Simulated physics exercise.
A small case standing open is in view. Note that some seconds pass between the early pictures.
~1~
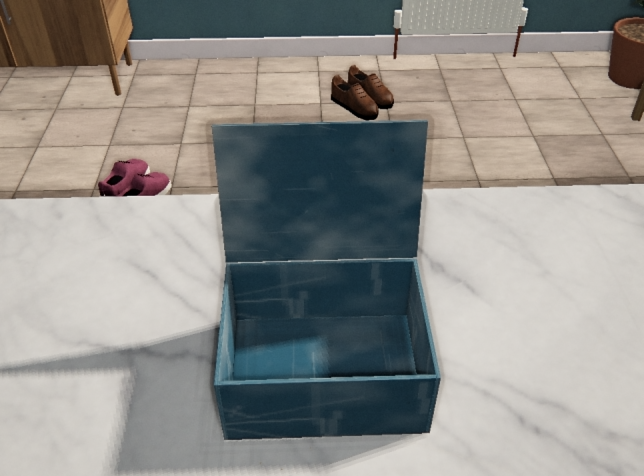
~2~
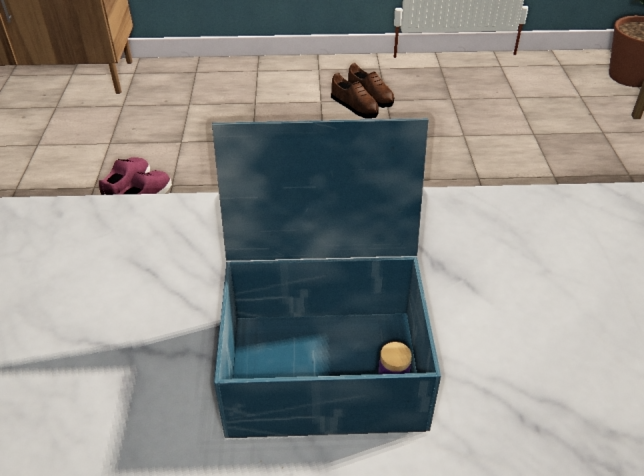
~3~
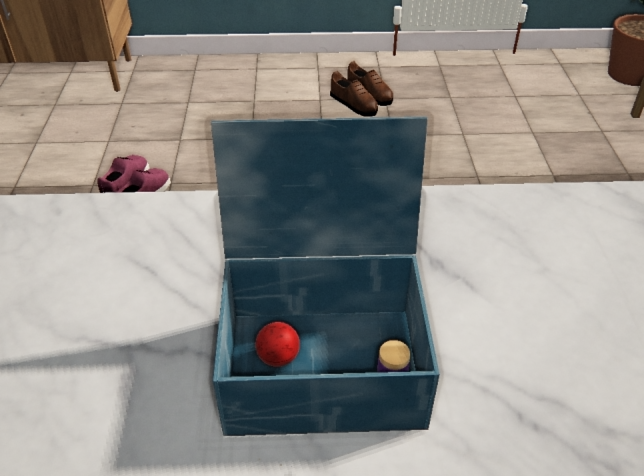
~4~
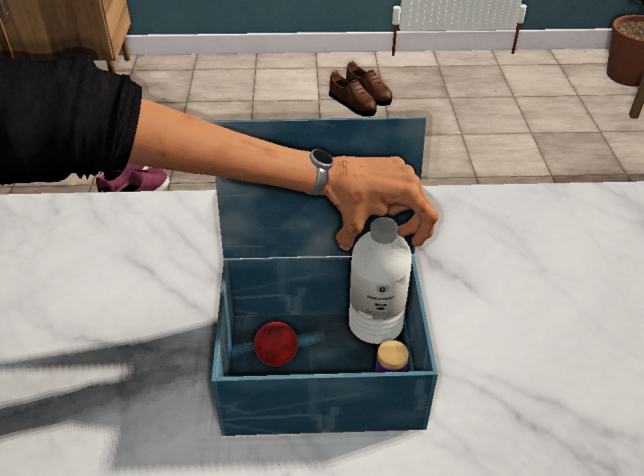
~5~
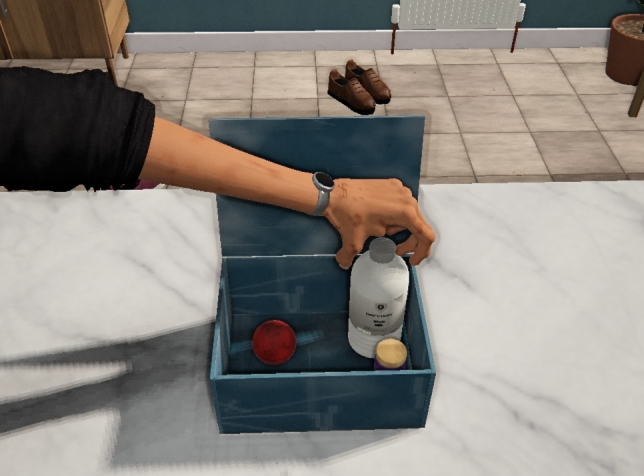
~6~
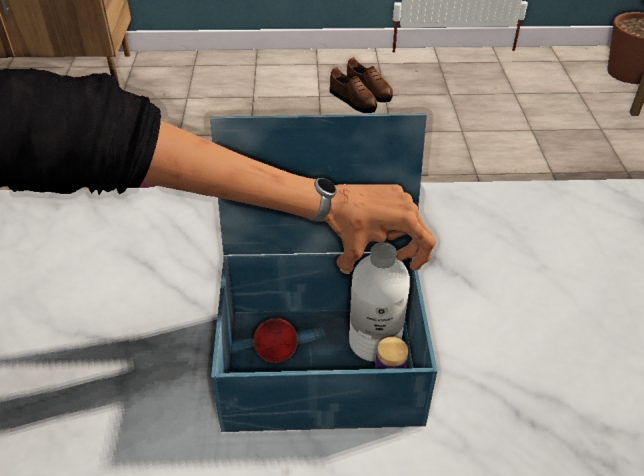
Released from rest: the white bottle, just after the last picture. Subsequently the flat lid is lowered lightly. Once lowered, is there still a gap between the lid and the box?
Result: Lid up.
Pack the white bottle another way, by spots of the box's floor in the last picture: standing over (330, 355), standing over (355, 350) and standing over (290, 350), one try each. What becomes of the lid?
The first attempt ends with the lid standing open, the second with it standing open, and the third with it lying shut.
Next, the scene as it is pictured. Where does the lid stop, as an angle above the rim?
Some 55°.
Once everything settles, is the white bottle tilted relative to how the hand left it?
At the finish the white bottle holds its orientation.
Then, 0.90 s past the last view, lid starting down.
Then, 1.20 s past the last view, lid 81° above the rim.
Then, 1.40 s past the last view, lid 70° above the rim.
Then, 1.60 s past the last view, lid 57° above the rim.
Finally, lid 54° above the rim; all 3 still in place. Final places as the last picture's camera would see them, white bottle near (379, 299).
